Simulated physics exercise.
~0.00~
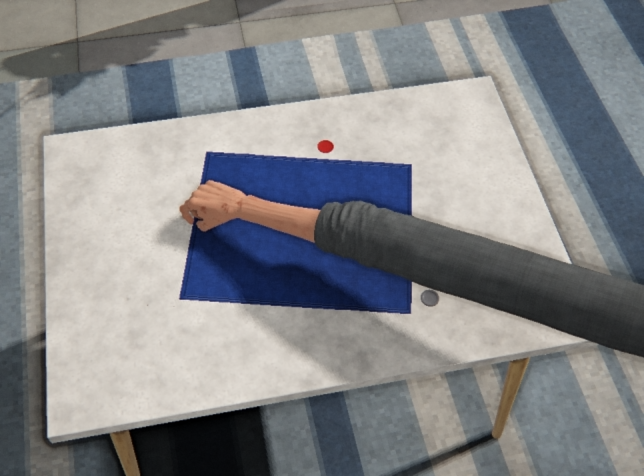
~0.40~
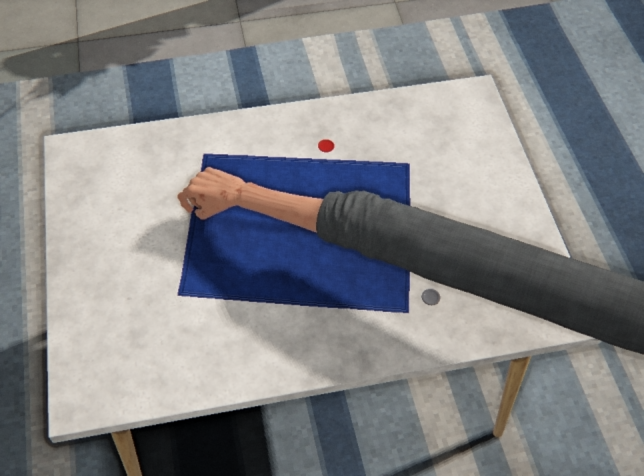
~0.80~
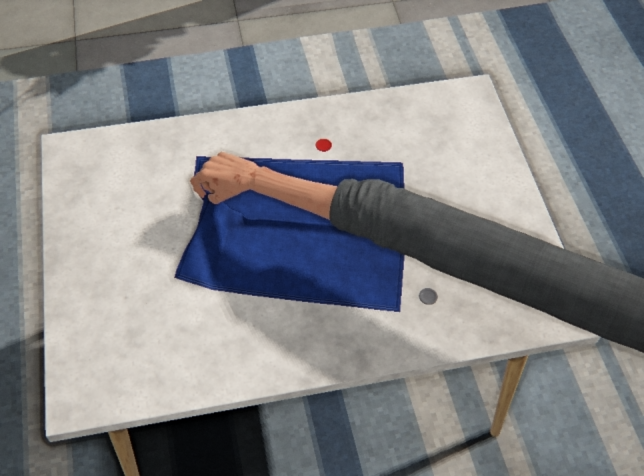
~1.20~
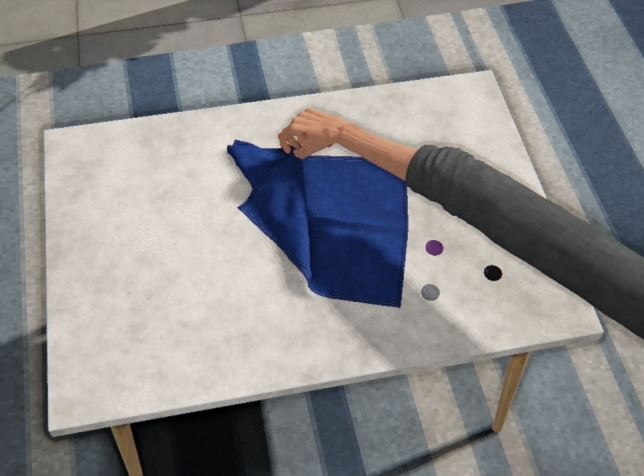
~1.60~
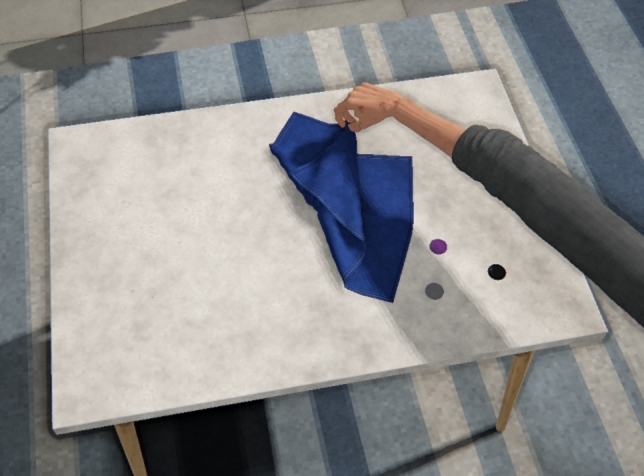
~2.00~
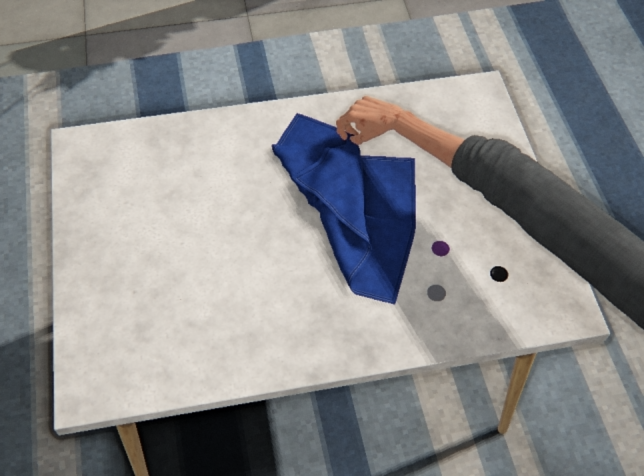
A hand gripped the left corner of a blue cloth on a pale table and drew it rightward and slightly up, uncovering purple and black discs while the red one disappeared beneath, and finally held the folded cloth there, the grey disc still showing.
